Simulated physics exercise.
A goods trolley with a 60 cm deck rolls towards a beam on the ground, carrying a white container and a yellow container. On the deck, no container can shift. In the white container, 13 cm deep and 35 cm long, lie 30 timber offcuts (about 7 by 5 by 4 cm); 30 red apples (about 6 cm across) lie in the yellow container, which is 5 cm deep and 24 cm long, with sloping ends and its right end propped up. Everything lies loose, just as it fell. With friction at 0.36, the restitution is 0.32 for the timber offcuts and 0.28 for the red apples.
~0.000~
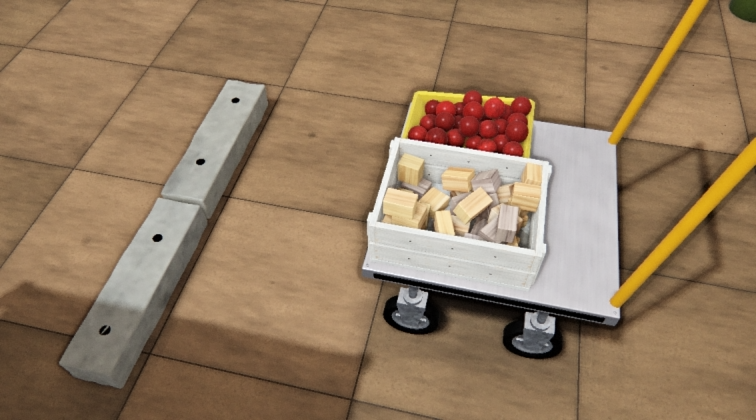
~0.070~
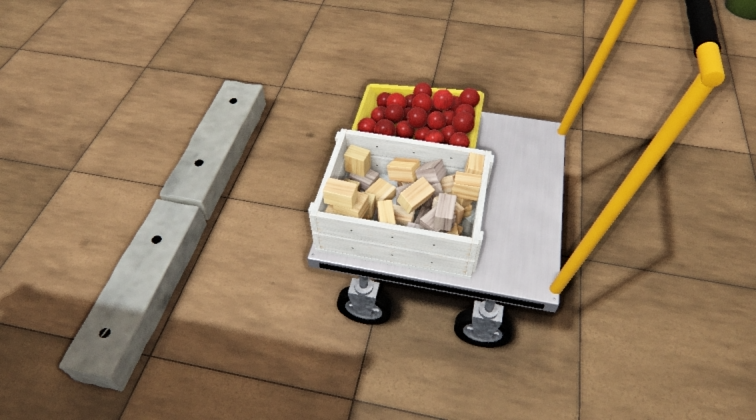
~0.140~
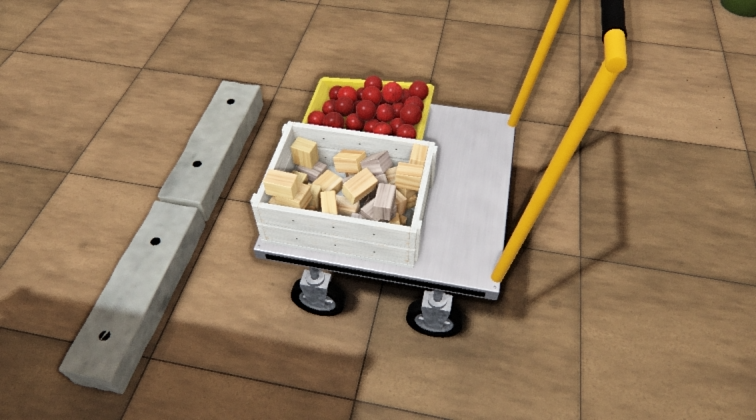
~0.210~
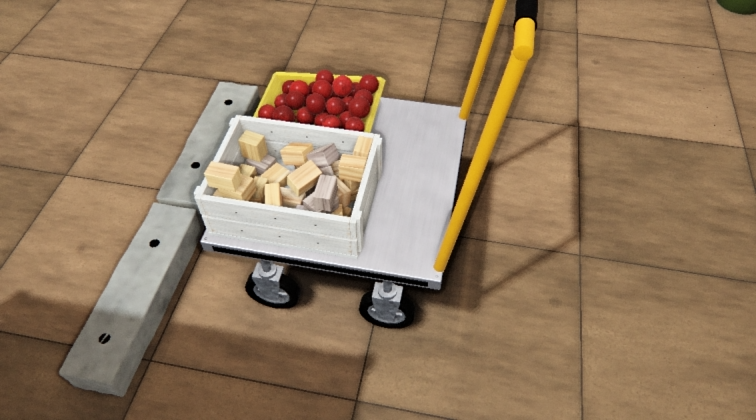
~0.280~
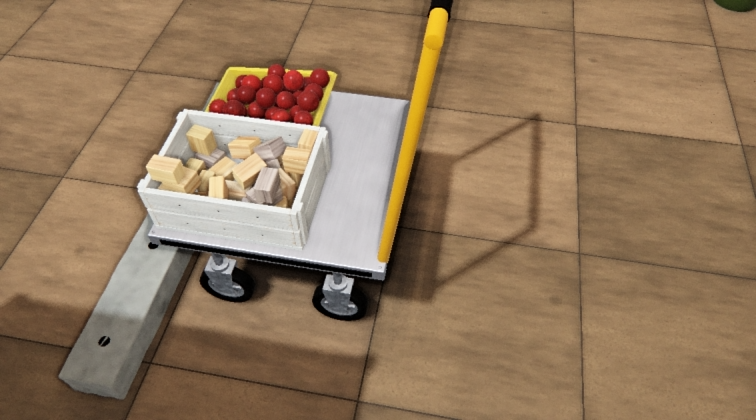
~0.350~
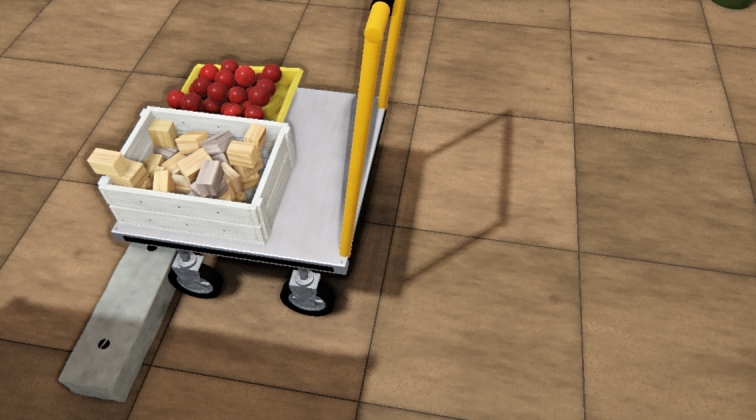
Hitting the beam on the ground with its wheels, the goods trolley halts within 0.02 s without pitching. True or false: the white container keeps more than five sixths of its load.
True.
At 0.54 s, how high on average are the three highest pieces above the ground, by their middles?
Mean height: Near 56 cm.
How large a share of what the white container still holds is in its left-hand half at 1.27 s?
Share in that half: About 70 %.
After 0.42 s, white container 29 in, 1 out and yellow container 29 in, 1 out.
After 0.54 s, white container 29 in, 1 out and yellow container 18 in, 12 out.
After 0.77 s, white container 29 in, 1 out and yellow container 17 in, 13 out.
When it is over (at 1.27 s), white container 29 in, 1 out and yellow container 16 in, 14 out. Asked share, 1 of 30, 3 per cent.
